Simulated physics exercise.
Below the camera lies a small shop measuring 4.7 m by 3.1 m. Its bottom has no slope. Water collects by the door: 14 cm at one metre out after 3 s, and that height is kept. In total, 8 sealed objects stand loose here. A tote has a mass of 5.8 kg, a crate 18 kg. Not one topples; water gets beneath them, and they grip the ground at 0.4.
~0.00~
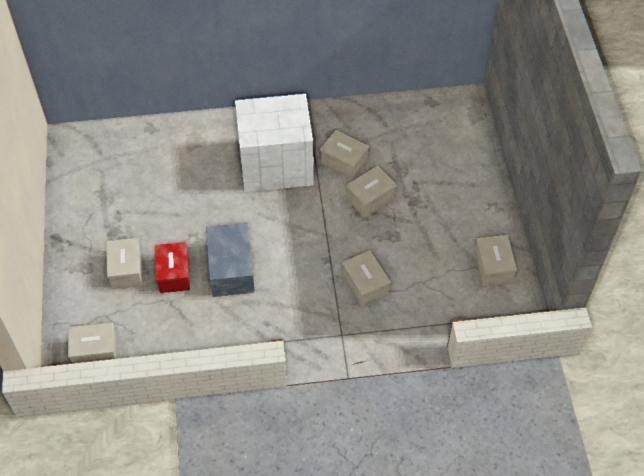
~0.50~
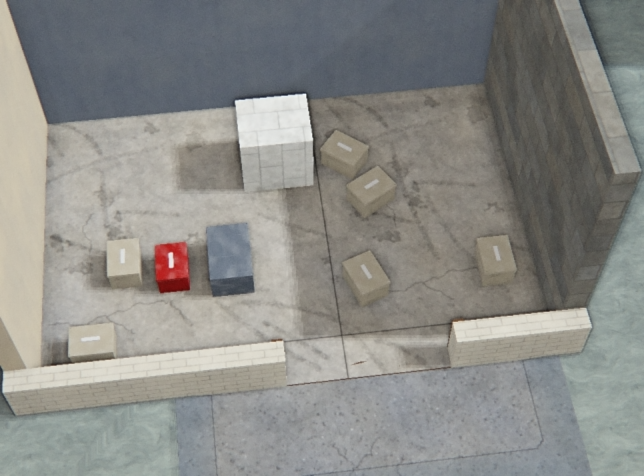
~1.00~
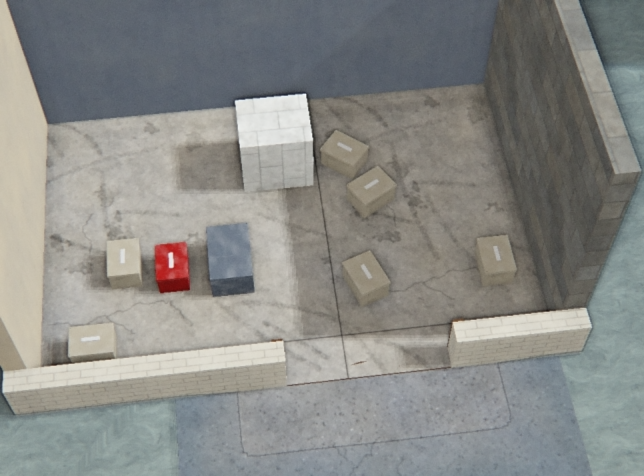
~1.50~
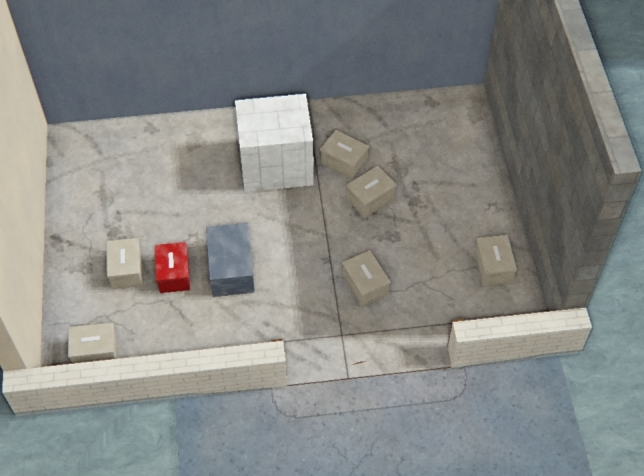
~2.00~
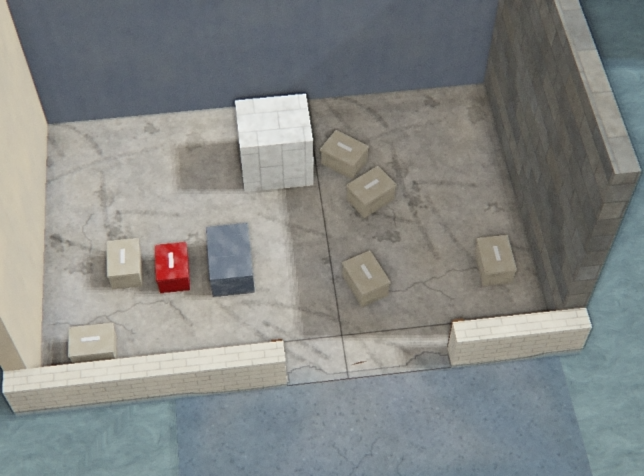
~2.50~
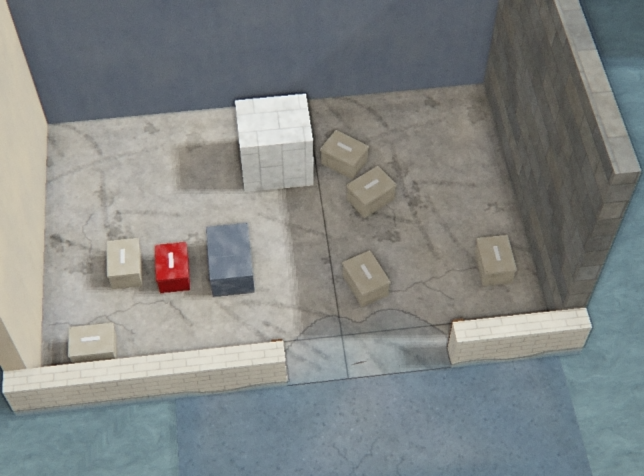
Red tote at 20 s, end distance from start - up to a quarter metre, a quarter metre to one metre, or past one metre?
Prediction: It relocates a short stretch.
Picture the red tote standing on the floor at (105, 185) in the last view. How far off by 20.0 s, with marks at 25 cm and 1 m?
Well, it gets shoved far.
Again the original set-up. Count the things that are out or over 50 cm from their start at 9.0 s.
3 in all.
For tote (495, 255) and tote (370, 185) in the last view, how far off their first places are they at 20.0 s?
Shifts: 80 cm / 300 cm.
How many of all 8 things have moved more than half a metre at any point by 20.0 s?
By my tally, 8.
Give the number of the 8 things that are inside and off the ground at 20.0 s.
It comes to 8 of them.
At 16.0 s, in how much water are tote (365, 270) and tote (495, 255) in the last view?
Depth approx. 11 cm / 10 cm.
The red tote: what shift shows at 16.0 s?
Around 60 cm from the start by that time.
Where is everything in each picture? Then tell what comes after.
The first frame shows the red tote at (171, 261) rests on the ground; 0.0 m2 under water; 0 of 8 have shifted.
The second frame shows the red tote at (171, 261), on the bottom; water covers 0.0 m2; 0 of 8 have shifted.
The third frame shows the red tote at (171, 261), on the bottom; water covers 0.0 m2; 0 of 8 have shifted.
The fourth frame shows the red tote at (171, 261), on the bottom; water covers 0.0 m2; 0 of 8 have shifted.
The fifth frame shows the red tote at (171, 261), on the bottom; 0.0 m2 under water; 0 of 8 have shifted.
The sixth frame shows the red tote at (171, 261), on the bottom; 0.5 m2 under water; 0 of 8 have shifted.
After 4.0 s the red tote is near (171, 261), 0.0 m from its start, aground; 0 afloat.
After 9.0 s the red tote is near (171, 261), 0.0 m from its start, aground; 3 afloat.
After 16.0 s the red tote is near (108, 259), 0.6 m from its start, afloat; 8 afloat.
After 20.0 s the red tote is near (215, 273), 0.4 m from its start, afloat; 8 afloat.
